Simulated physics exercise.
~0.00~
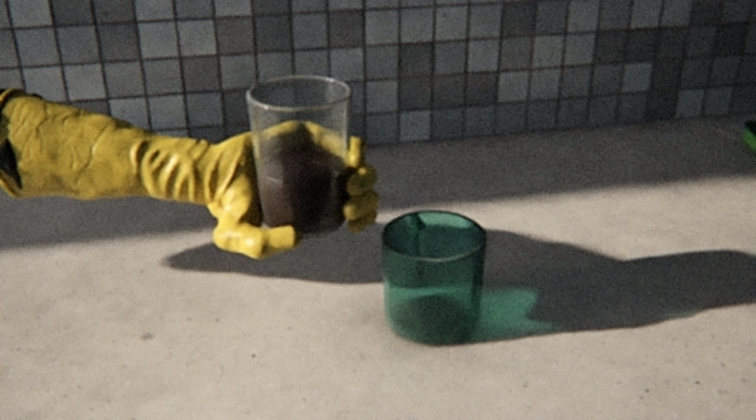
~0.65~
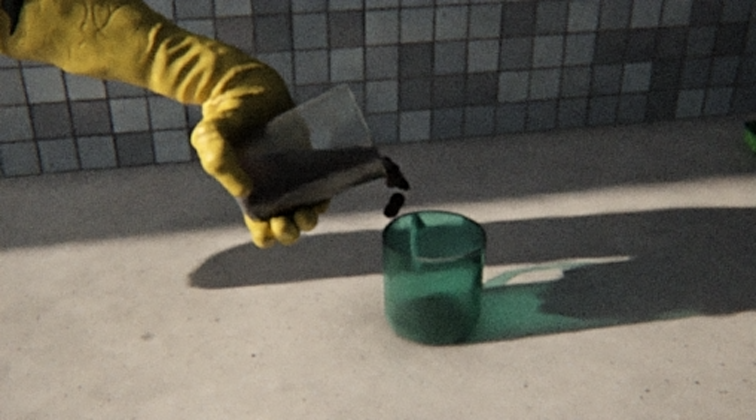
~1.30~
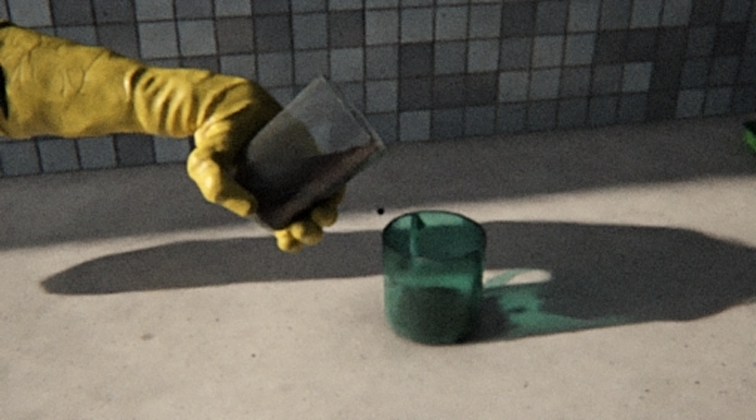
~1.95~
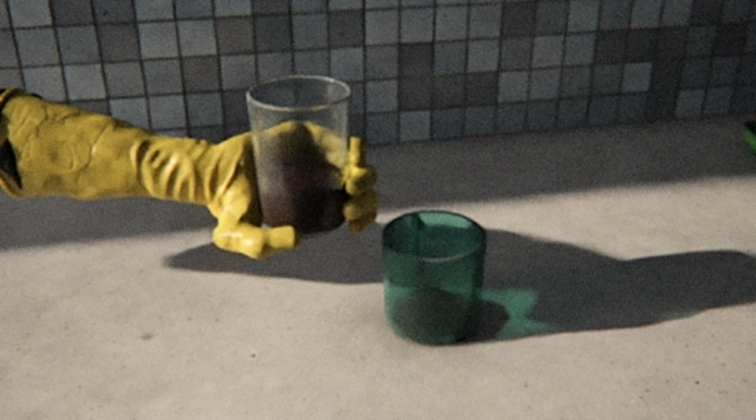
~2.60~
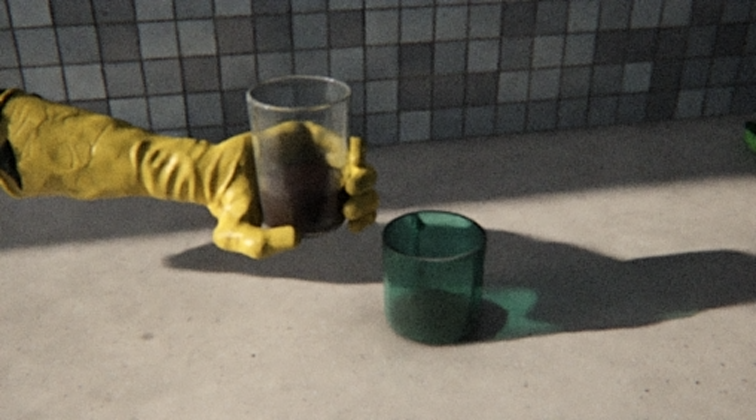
At the start, a hand in a yellow glove holds a clear drinking glass of dark coffee upright, above and to the left of a green see-through cup on a pale worktop. The hand tips the glass steeply to the right, towards the cup. Coffee runs to the rim and falls in dark blobs towards the cup's opening. The glass then starts to swing back, with a tiny drop in the air near the cup's left edge. Finally the hand holds the glass level and still, with a good deal of coffee left in it, while the green cup stays in place.
